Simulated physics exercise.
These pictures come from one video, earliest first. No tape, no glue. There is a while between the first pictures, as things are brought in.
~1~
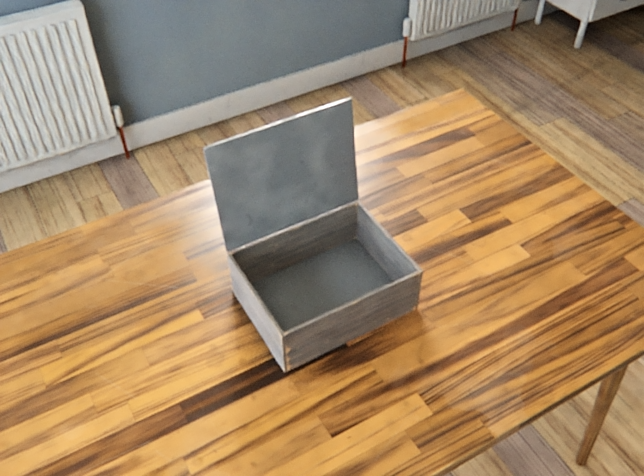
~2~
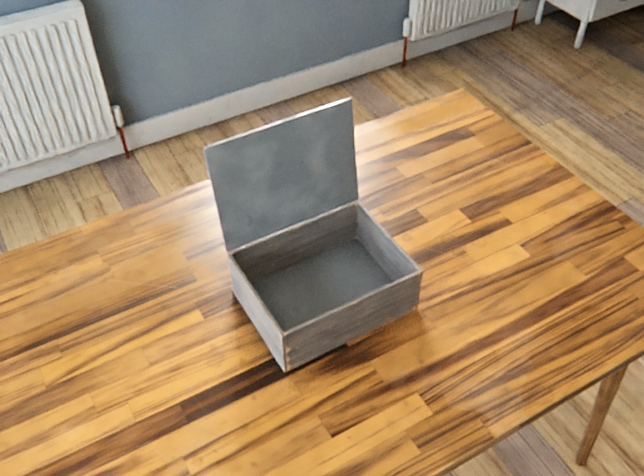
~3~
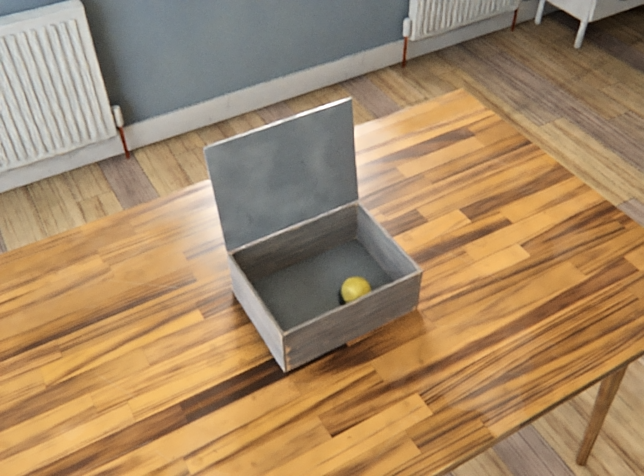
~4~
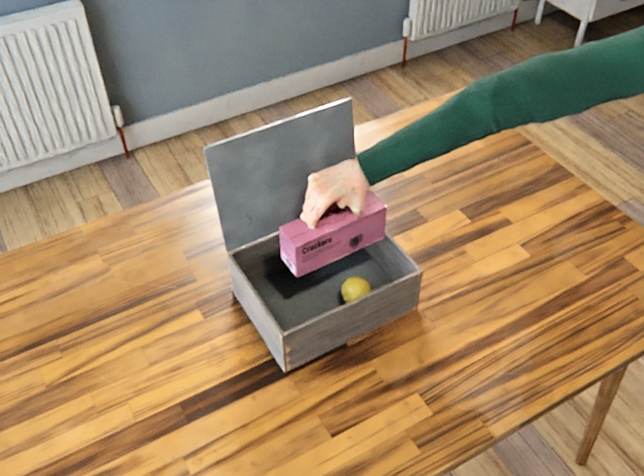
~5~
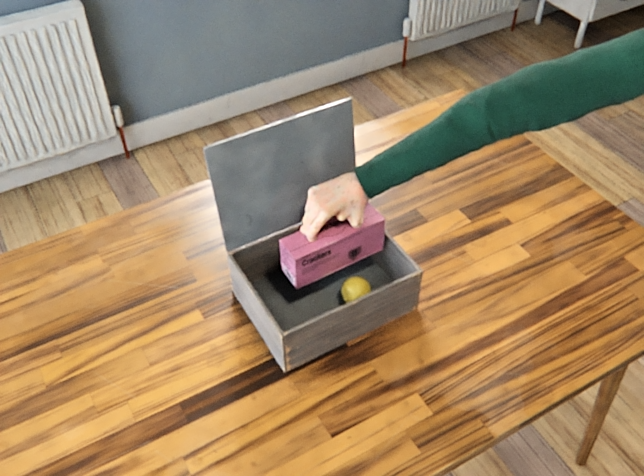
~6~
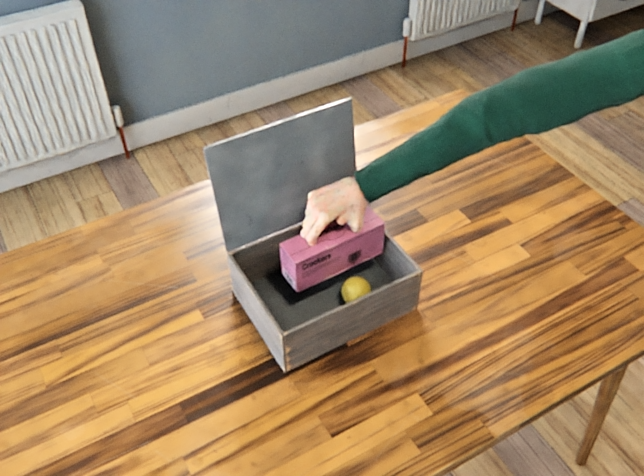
A hand in a green sleeve lowers a pink carton into an open grey box beside a yellow ball.
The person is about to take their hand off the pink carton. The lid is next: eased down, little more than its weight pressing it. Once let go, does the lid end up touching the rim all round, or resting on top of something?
The lid ends up touching the rim all round.
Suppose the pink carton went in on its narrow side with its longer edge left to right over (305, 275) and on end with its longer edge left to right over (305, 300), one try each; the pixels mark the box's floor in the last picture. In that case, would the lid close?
Try 1: Lid shut; try 2: Lid not shut.
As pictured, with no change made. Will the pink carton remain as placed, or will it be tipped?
By the end it has kept its angle.
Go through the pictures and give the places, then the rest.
In the first frame, the last thing is not in view yet.
In the second frame, the last thing is not in view yet.
In the third frame, the last thing is not in view yet.
The fourth frame shows on its way; pink carton (334, 233).
The fifth frame shows on its way; pink carton (333, 245).
The sixth frame shows in place under the hand; pink carton (333, 248).
Then, 1.30 s later than the last frame, lid 76° above the rim; pink carton moved a little near (333, 270).
Then, 1.80 s later than the last frame, lid 38° above the rim; pink carton moved a little near (333, 270).
When it is over, lid shut; moved from the start, pink carton; yellow lemon as before. End places, in pixels of the last picture, pink carton near (333, 270).
